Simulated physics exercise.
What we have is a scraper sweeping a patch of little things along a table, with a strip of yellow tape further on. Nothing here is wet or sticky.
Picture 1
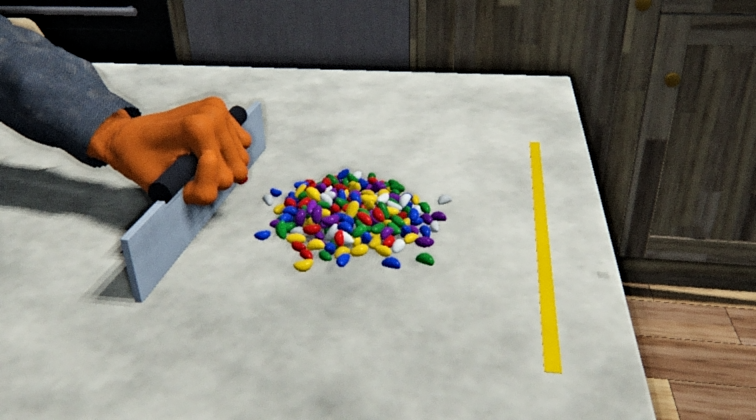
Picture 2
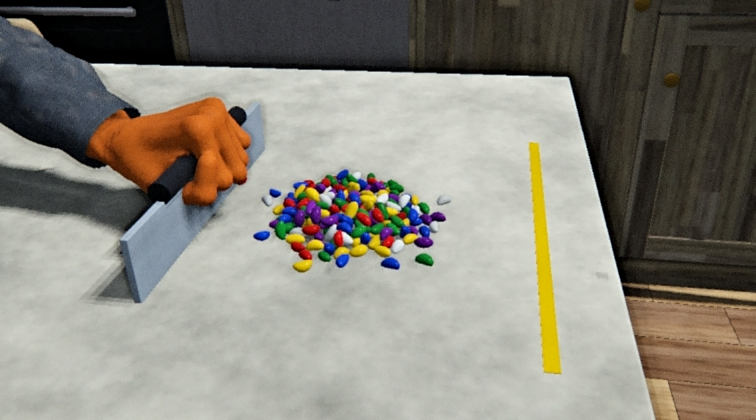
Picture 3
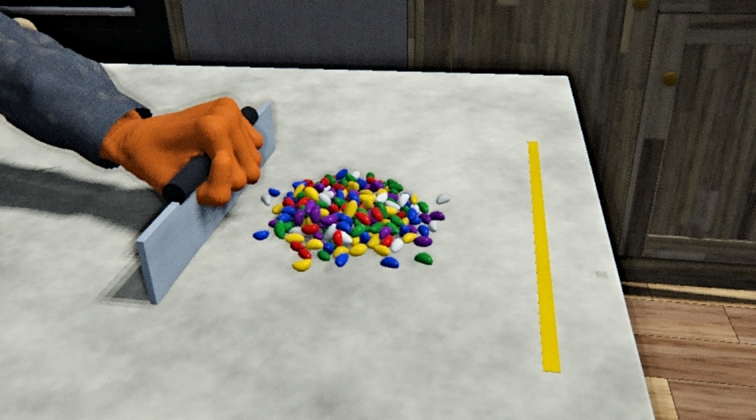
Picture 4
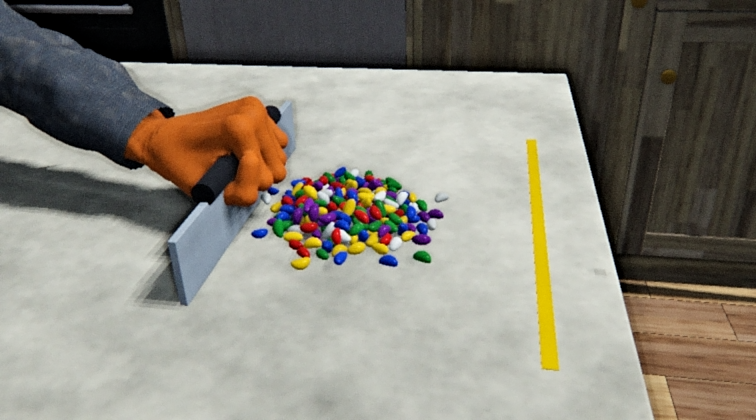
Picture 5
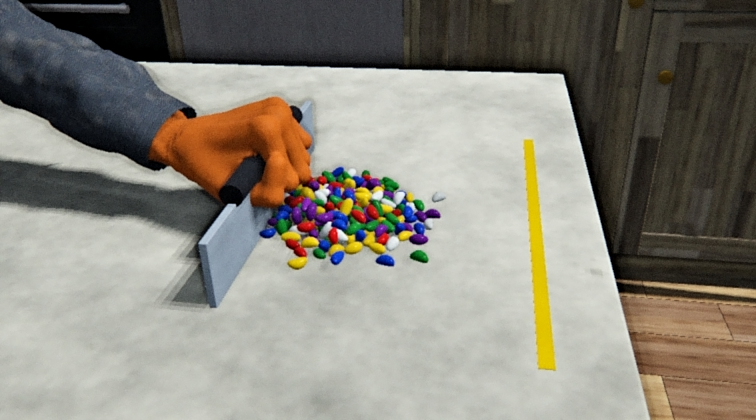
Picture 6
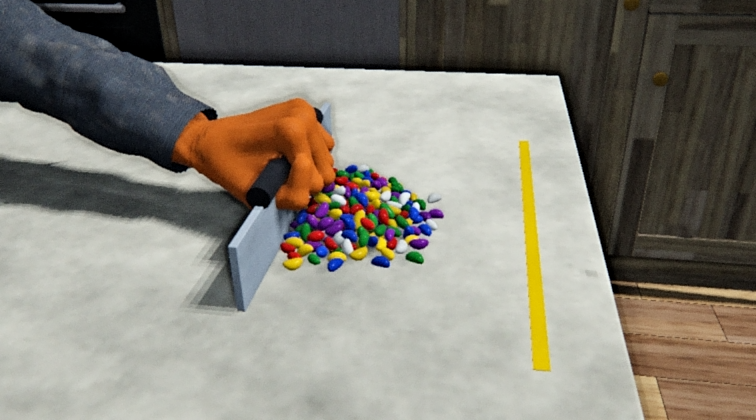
An orange-gloved hand held a scraper still on a pale table, then slid it right into a heap of colorful jelly beans, bunching and nudging them along, with a yellow tape strip farther right.
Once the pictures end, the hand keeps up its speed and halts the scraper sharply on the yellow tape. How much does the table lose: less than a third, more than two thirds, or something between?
The part that falls is between a third and two thirds.
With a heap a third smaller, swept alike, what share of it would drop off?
Close to 40 per cent.
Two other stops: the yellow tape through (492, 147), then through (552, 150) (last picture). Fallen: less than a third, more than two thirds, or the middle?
First below one third, then over two thirds.
Soon, scraper still moving, near (419, 166); heap all on the table, its front near (542, 234).
A while on, scraper stopped at the yellow tape; heap about a third over the edge.
Towards the end, scraper stopped at the yellow tape; heap about half over the edge.
Finally, scraper stopped at the yellow tape; heap about half over the edge.
